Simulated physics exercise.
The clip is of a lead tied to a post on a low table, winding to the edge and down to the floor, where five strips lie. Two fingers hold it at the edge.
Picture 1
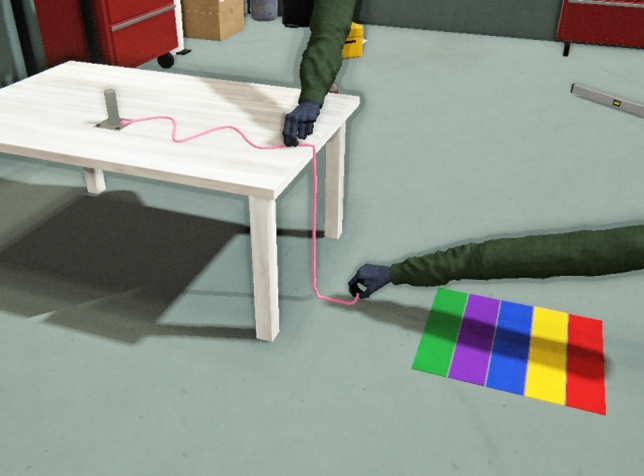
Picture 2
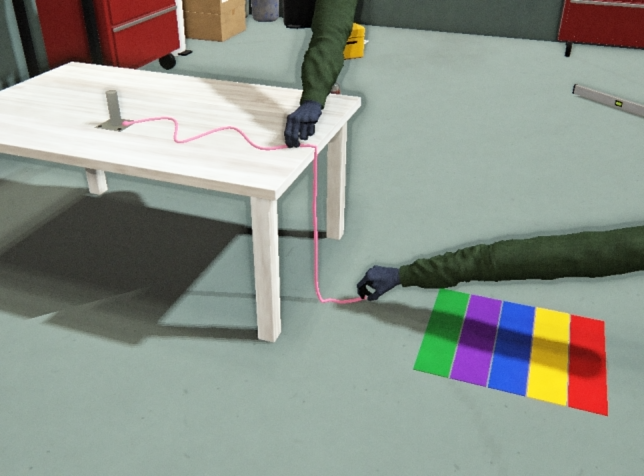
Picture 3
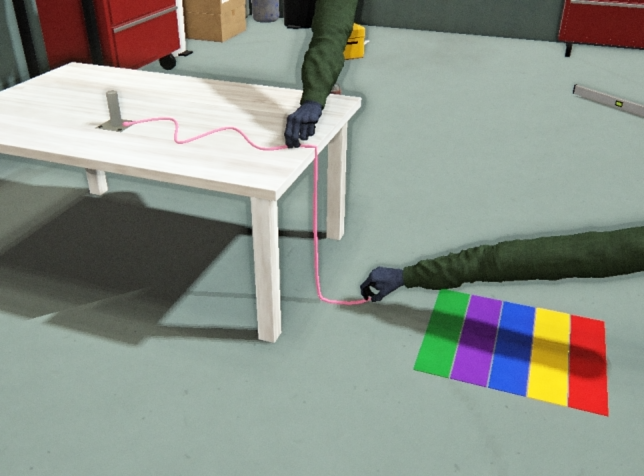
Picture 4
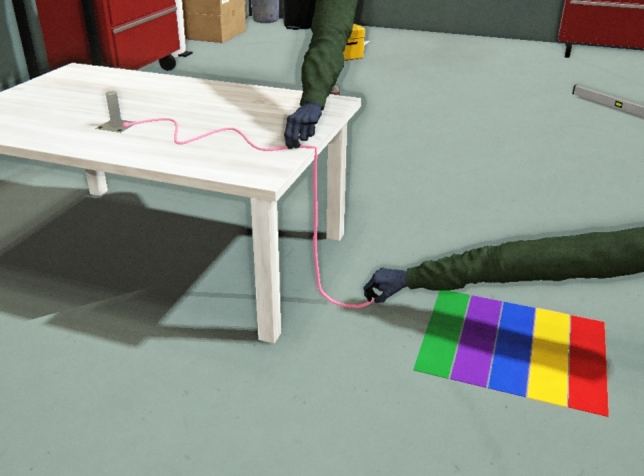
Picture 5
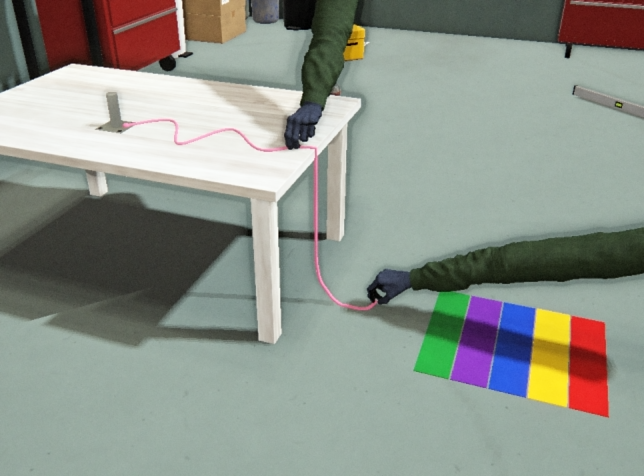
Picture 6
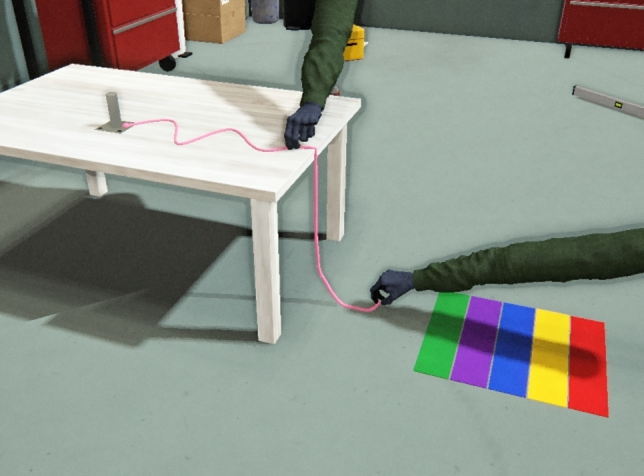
On a workshop floor, a gloved hand drawing a pink cord's end slightly right, another hand pinning it at the table edge.
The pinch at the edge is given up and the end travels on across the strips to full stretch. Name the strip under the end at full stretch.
The end stops over the red strip.
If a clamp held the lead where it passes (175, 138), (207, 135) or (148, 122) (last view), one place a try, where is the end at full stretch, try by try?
The places are (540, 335), (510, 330) and (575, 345).
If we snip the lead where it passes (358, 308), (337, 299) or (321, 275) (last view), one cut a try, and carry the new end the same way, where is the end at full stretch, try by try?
Try by try, around (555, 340), (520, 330) and (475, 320).
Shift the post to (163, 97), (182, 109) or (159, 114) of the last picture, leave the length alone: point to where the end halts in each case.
Try by try, around (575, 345), (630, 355) and (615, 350).
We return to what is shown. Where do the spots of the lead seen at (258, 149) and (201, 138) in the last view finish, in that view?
The first at (345, 174), the second at (254, 144).
Soon after, end near (534, 335); over blue.
Then, end near (569, 342); over yellow.
At full stretch, end near (589, 346); over red. It gets as far as the red strip.
